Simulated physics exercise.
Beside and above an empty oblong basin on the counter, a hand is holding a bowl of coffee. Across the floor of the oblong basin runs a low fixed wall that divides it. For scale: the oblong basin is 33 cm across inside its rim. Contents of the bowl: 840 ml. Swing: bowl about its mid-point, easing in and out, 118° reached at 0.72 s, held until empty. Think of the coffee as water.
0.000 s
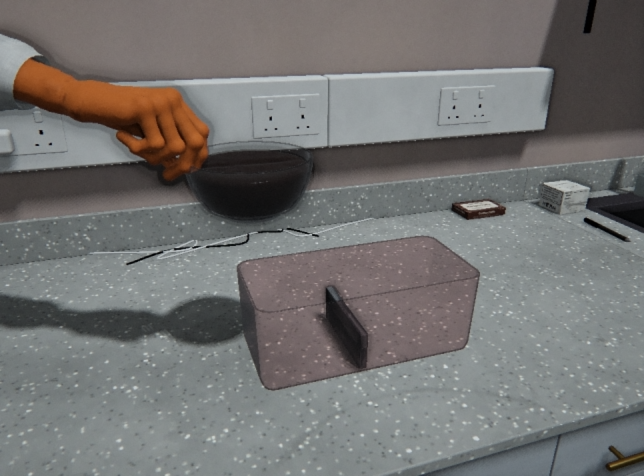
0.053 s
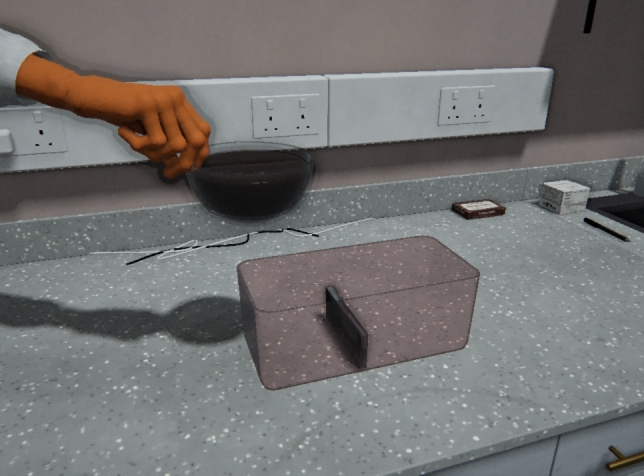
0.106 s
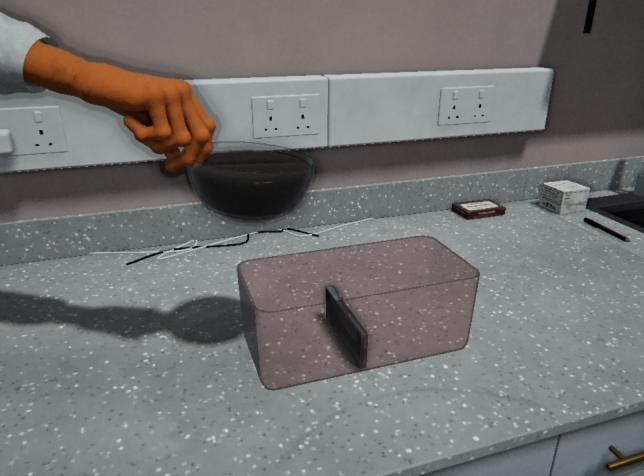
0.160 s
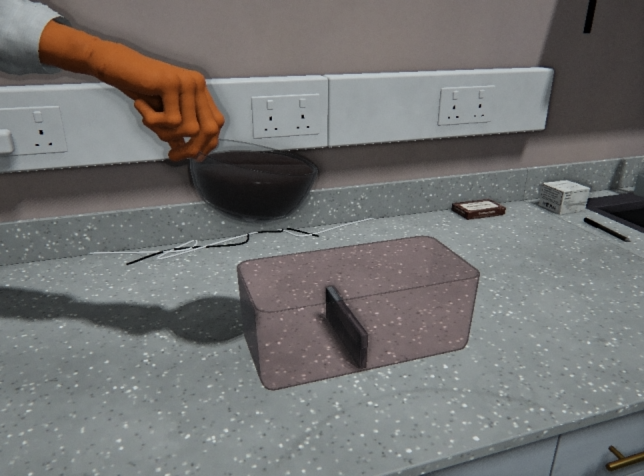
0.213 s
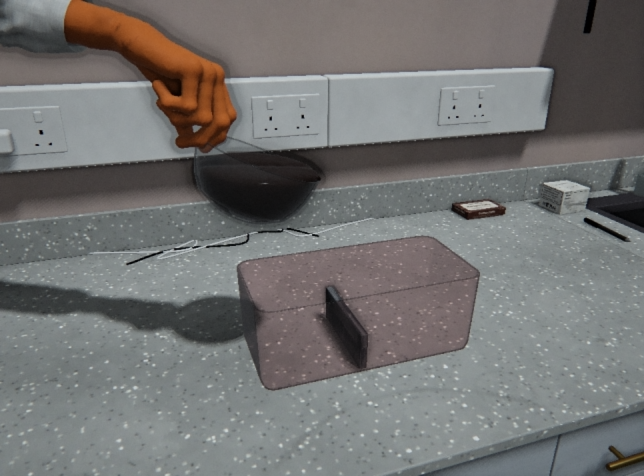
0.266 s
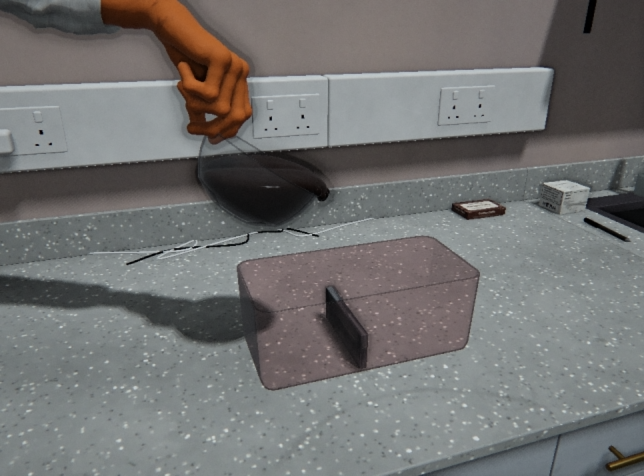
A hand tilts a glass bowl of dark liquid rightward beside a clear basin, pouring some over its rim.
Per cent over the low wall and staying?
50 per cent.
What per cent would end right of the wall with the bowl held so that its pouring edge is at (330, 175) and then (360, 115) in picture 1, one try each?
Respectively about 70 and 85 percent.
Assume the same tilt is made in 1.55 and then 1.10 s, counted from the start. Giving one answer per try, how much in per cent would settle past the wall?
In order, 70 and 65 per cent.
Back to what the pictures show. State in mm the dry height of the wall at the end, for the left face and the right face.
It's around 38 mm on the left side and around 42 mm on the right side.
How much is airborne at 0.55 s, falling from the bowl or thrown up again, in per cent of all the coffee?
30 %.
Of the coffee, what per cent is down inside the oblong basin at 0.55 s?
Roughly 60 per cent.
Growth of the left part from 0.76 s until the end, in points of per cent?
About 0 percent.
By 0.55 s the tilt is 103° and 8 per cent is still to pour, 19 is left of the wall and 42 right of it.
By 0.76 s the tilt is 118° and 0 per cent is still to pour, 48 is left of the wall and 48 right of it.
By 0.98 s the tilt is 118° and 0 per cent is still to pour, 49 is left of the wall and 49 right of it.
By 1.22 s the tilt is 118° and 0 per cent is still to pour, 49 is left of the wall and 50 right of it.
At rest 49 per cent lies left of the wall, 50 right of it and 2 outside.
